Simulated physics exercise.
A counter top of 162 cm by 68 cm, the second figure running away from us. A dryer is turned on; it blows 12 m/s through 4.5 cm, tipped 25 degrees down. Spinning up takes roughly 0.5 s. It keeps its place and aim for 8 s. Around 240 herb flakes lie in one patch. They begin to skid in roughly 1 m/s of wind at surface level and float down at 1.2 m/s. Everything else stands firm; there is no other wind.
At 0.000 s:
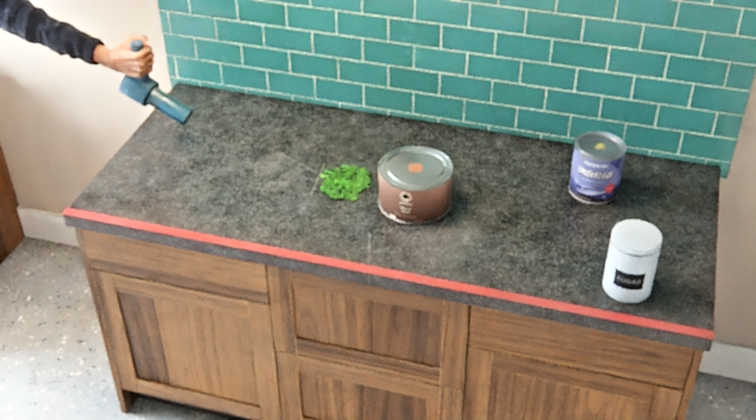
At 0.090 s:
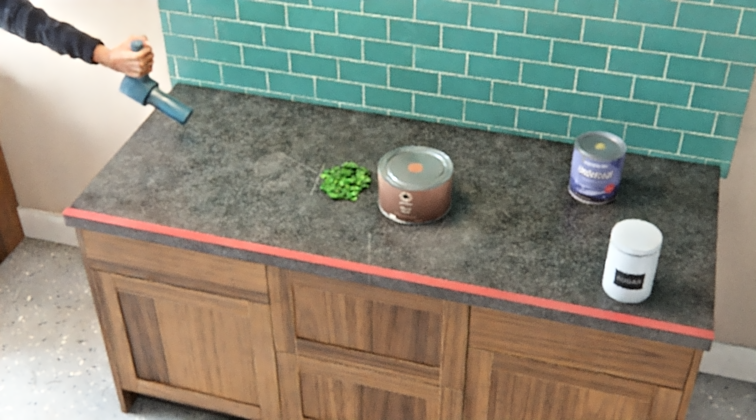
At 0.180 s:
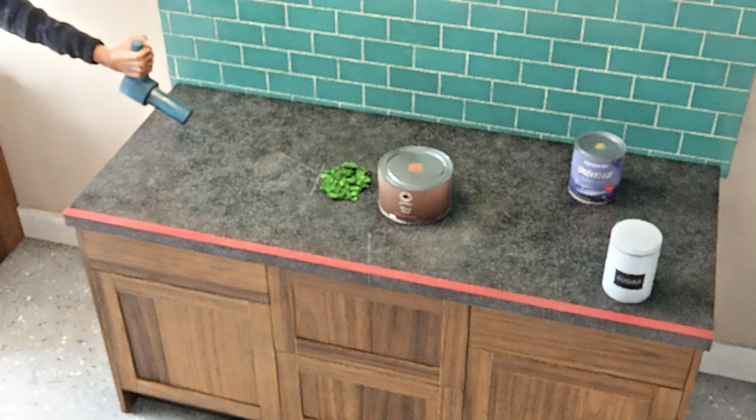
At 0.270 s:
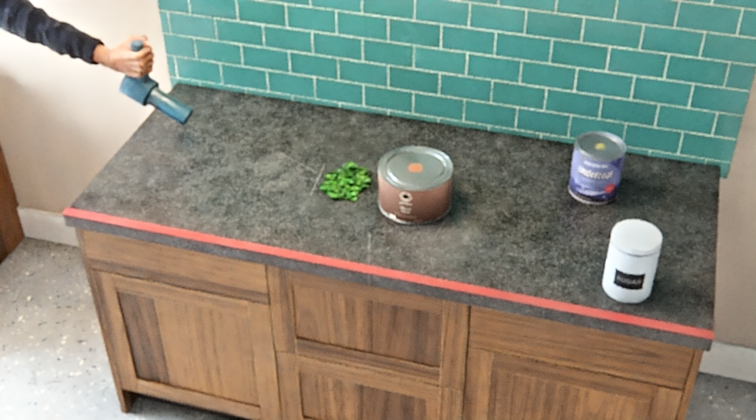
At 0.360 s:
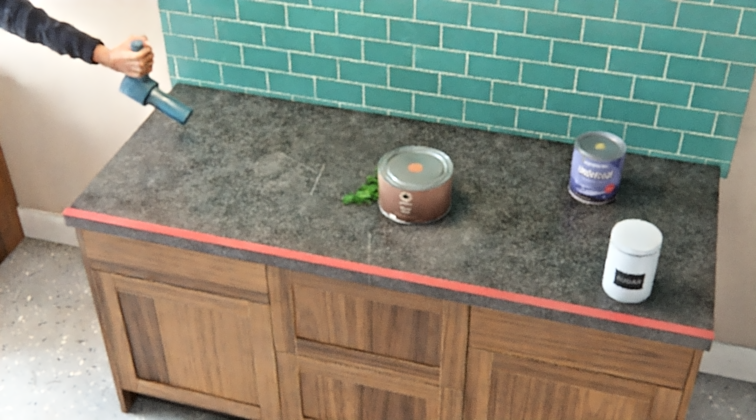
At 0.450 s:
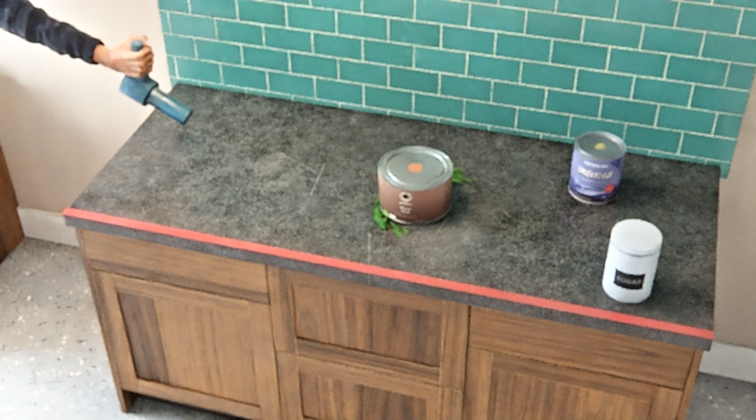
In this clip, a hand at the left points a teal dryer across a dark counter, and a patch of green herb flakes, at first still, slides right against a large brown tin and scatters around its base.
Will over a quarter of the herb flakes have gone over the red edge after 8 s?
As for a quarter going over the red edge: Yes.
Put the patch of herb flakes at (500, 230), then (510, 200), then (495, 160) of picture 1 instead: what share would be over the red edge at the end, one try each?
In turn about 0 %, 0 %, 0 %.
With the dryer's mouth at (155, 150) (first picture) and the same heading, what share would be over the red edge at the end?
In that case some 0 per cent.
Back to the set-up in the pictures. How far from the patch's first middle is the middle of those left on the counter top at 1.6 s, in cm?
Roughly 80 cm.
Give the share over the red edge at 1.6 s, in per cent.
About 50 %.
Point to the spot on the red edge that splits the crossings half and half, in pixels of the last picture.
At about (477, 294).
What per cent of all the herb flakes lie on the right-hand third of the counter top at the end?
About 10 %.
After 1.6 s, 48 % are over the red edge; the middle of those still in play is near (664, 222); 52 % have settled or left.
After 2.6 s, 48 % are over the red edge; 86 % have settled or left.
After 4.4 s, 48 % are over the red edge; 88 % have settled or left.
After 8.0 s, at the end, 48 % are over the red edge.
